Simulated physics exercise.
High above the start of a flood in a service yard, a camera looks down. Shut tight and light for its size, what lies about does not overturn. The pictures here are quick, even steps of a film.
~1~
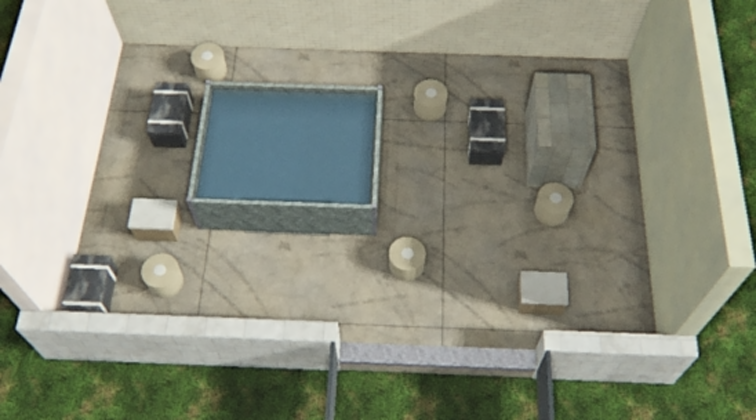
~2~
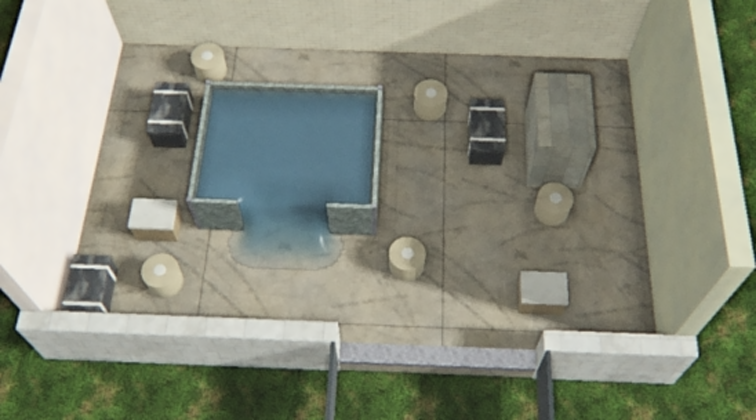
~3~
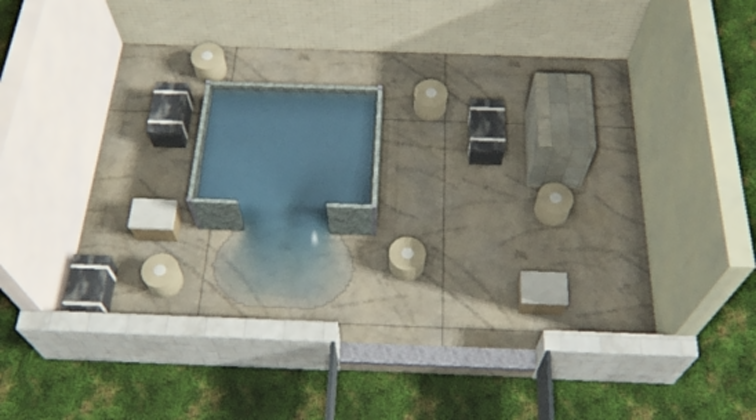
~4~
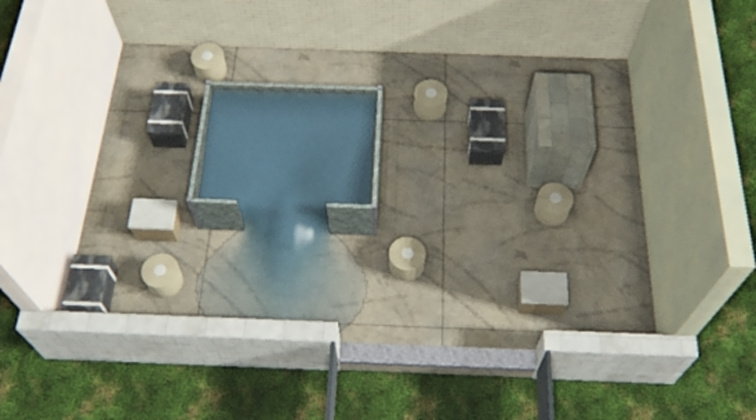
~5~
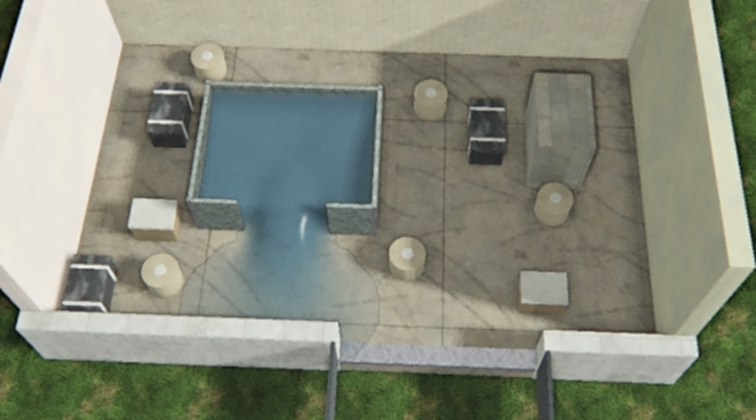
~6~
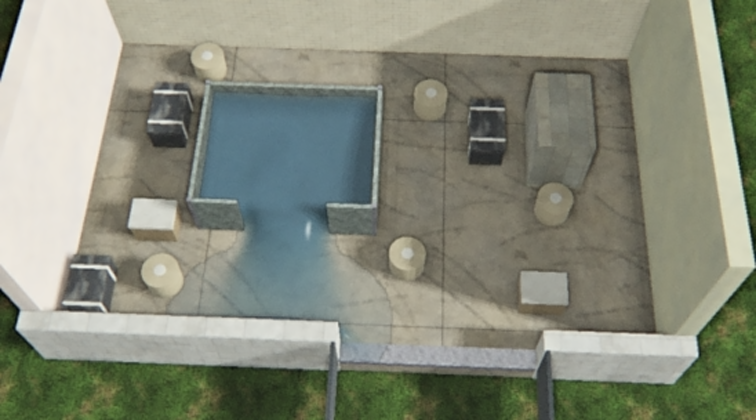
Water pours through a gap in the raised pool's front wall and spreads across the yard.
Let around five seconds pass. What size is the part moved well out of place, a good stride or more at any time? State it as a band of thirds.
Share shifted well: Middle, a third to two thirds.
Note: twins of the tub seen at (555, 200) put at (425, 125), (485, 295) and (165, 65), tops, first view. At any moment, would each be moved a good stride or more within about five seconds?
Results - 1: Doesn't go far; 2: Ends up far away; 3: Ends up far away.
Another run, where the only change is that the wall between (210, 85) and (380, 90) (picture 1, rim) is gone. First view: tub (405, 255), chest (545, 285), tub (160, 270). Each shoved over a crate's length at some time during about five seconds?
Well, in order they come out as under that mark, beyond that mark and beyond that mark.
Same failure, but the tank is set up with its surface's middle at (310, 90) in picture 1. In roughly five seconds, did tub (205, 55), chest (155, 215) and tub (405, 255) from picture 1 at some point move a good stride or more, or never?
The first: Did not travel far; the second: Travelled far enough; the third: Travelled far enough.
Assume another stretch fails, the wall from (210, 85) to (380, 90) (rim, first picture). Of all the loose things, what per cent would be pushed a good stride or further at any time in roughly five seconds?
Roughly 70 percent.
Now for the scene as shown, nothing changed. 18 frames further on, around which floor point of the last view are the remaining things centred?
I'd say roughly (339, 167).
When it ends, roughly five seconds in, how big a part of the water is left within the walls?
About 84 percent.
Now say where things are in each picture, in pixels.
A trunk at (168, 107), on the bottom; a tub at (207, 56) rests on the ground; 0 of 10 have shifted, in the first picture.
A trunk at (168, 107), on the bottom; a tub at (207, 56) rests on the ground; 0 of 10 have shifted, in the second picture.
A trunk at (168, 107), on the bottom; a tub at (207, 56) rests on the ground; 0 of 10 have shifted, in the third picture.
A trunk at (168, 107), on the bottom; a tub at (207, 56), on the bottom; 0 of 10 have shifted, in the fourth picture.
A trunk at (168, 107), on the bottom; a tub at (207, 56), on the bottom; 0 of 10 have shifted, in the fifth picture.
A trunk at (168, 107), on the bottom; a tub at (207, 56), on the bottom; 0 of 10 have shifted, in the sixth picture.
A moment on, 0 of 10 are well off their spots; 0 afloat.
Next, 0 of 10 are well off their spots; 1 afloat.
Later, 5 of 10 are well off their spots; 3 afloat.
In the end, 6 of 10 are well off their spots, and 6 have been at some point; 4 afloat.
